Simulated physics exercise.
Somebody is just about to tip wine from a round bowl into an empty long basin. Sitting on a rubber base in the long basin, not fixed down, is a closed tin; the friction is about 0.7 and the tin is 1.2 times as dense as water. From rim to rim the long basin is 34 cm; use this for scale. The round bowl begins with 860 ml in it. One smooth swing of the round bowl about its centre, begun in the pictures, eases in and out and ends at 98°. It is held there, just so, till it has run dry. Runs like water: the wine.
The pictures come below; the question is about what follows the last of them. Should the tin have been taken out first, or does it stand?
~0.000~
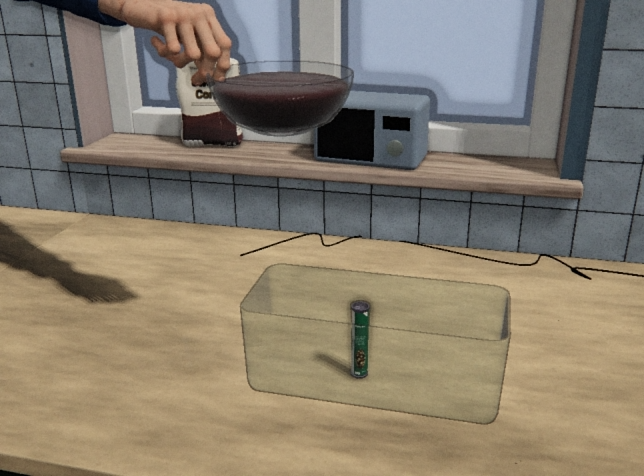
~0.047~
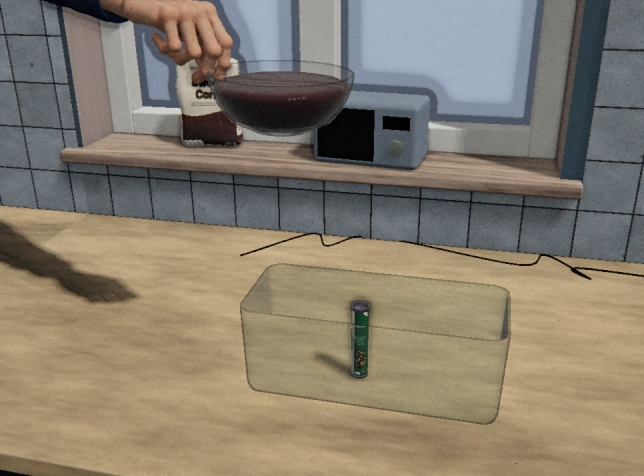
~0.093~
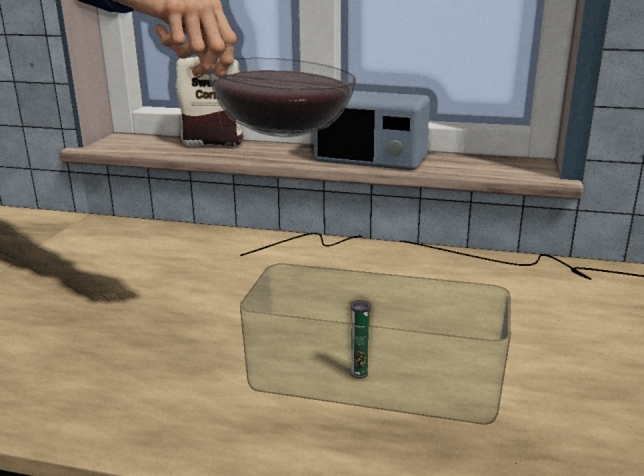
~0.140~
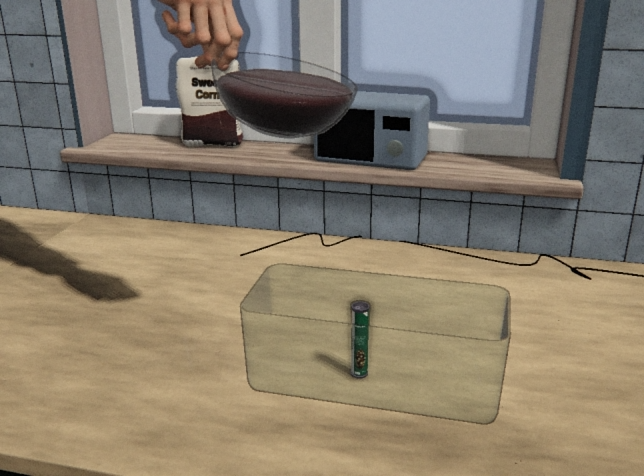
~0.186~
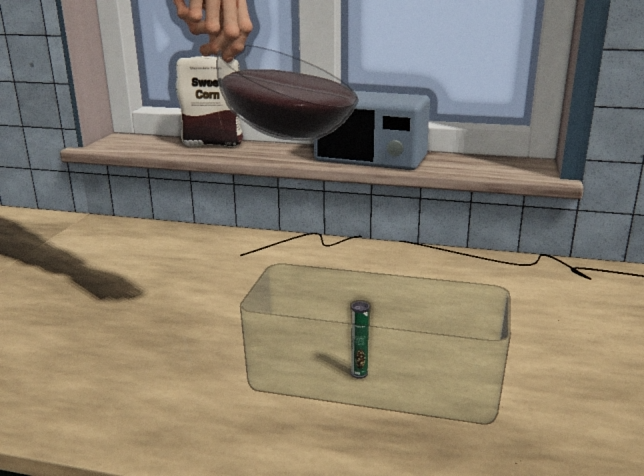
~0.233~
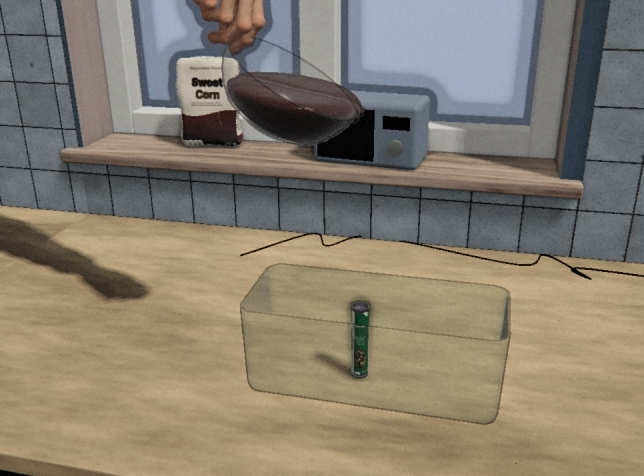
It overturns.
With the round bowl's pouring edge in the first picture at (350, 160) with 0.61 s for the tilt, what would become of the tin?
Result: Tin upright.
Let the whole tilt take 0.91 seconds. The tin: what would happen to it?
In that case the tin overturns.
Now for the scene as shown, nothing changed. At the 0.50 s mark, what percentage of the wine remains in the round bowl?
10 %.
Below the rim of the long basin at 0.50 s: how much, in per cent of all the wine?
14 %, give or take.
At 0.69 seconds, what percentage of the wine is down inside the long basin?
Around 88 parts in a hundred.
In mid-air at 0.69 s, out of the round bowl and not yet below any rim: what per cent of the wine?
About 10 percent.
After 0.50 s the tilt is 90° and 10 per cent is still to pour; the tin stands where it began.
After 0.69 s the tilt is 98° and 0 per cent is still to pour; the tin leans 7°.
After 0.89 s the tilt is 98° and 0 per cent is still to pour; the tin lies on its side.
After 1.11 s the tilt is 98° and 0 per cent is still to pour; the tin lies on its side.
In the end the tin lies on its side.
